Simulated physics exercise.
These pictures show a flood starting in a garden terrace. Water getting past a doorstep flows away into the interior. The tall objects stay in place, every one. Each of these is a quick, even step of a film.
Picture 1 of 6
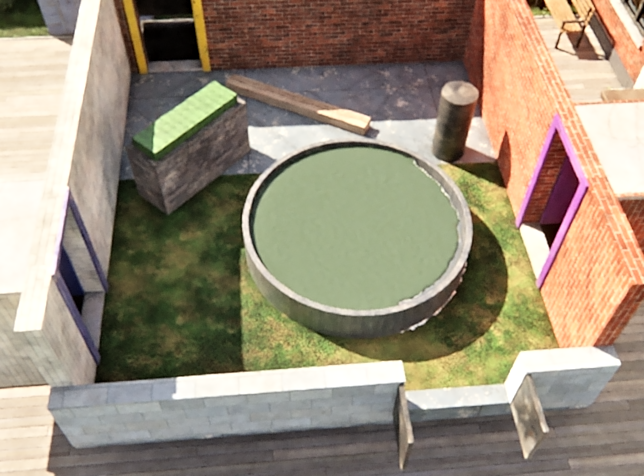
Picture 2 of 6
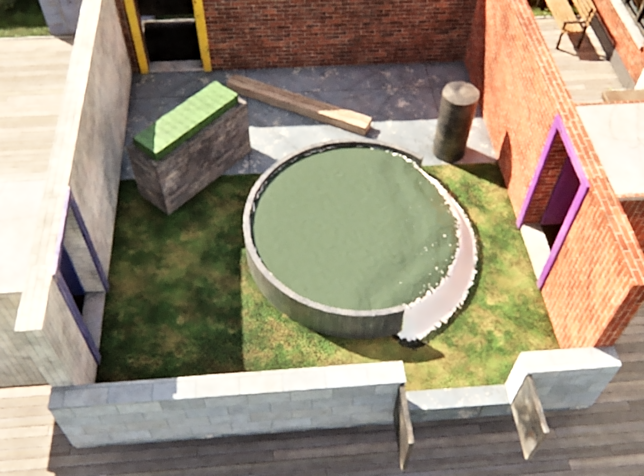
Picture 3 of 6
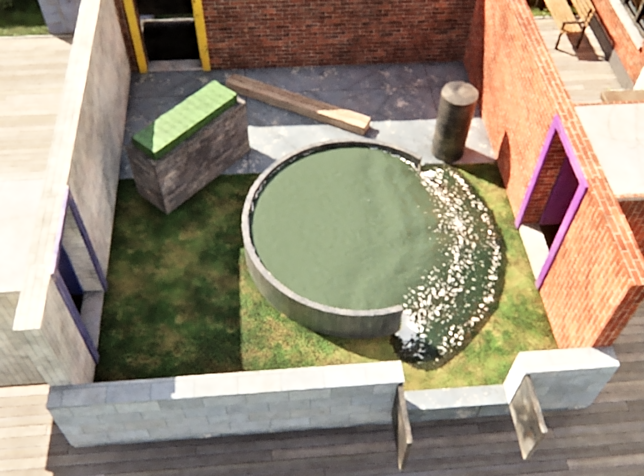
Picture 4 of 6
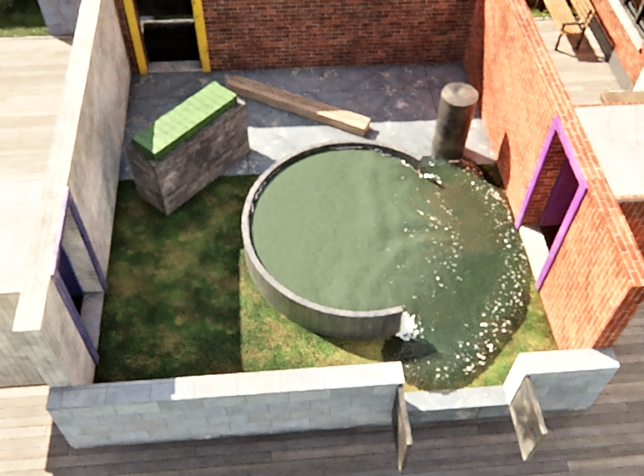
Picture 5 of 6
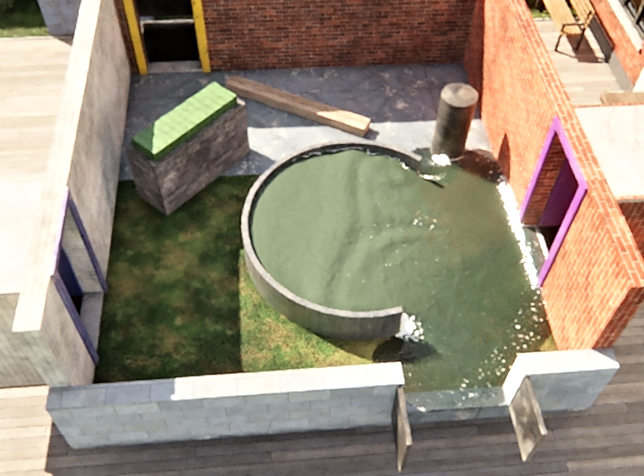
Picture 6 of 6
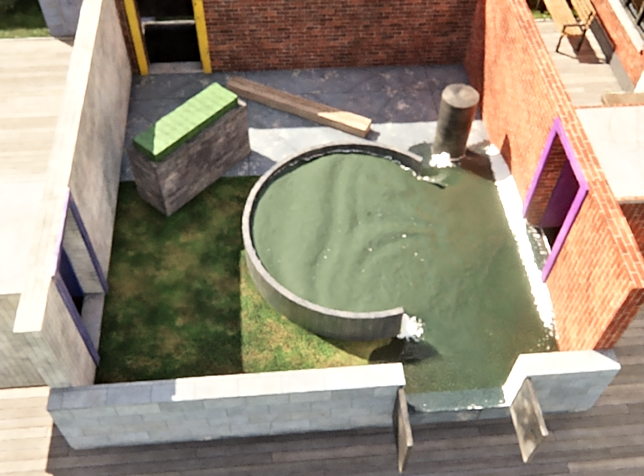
In a walled garden, green water bursts from a round pool and floods the grass rightward.
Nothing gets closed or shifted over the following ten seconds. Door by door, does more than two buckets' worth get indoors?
Door by door: Purple door - yes; yellow door - no; blue door - no.
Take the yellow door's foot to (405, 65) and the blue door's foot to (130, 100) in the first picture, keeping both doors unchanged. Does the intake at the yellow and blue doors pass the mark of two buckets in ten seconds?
Result: Yellow goes past the limit, blue remains beneath it.
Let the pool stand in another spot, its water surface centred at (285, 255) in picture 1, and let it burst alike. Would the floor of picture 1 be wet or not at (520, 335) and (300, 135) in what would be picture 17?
I'd say watered for the first and spared for the second.
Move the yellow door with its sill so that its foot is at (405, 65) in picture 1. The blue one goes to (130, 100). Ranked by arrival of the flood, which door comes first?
The flood hits the purple one before any other door.
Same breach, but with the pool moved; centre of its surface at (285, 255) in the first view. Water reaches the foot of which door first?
First comes the door marked purple.
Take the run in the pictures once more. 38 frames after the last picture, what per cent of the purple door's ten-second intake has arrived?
I make it 100 per cent.
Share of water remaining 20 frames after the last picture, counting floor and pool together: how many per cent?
Around 82 in a hundred.
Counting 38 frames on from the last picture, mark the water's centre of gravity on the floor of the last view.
About (379, 214).
A moment on, water covers 25 % of the floor; the purple door over two buckets in, the yellow door not reached, the blue door not reached.
Next, water covers 30 % of the floor; the purple door far over two buckets in, the yellow door not reached, the blue door not reached.
Then, water covers 45 % of the floor; the purple door far over two buckets in, the yellow door not reached, the blue door not reached.
Later, water covers 70 % of the floor; the purple door far over two buckets in, the yellow door wet at the sill, nothing in, the blue door not reached.
In the end, water covers 95 % of the floor; the purple door far over two buckets in, the yellow door under two buckets in, the blue door wet at the sill, nothing in.
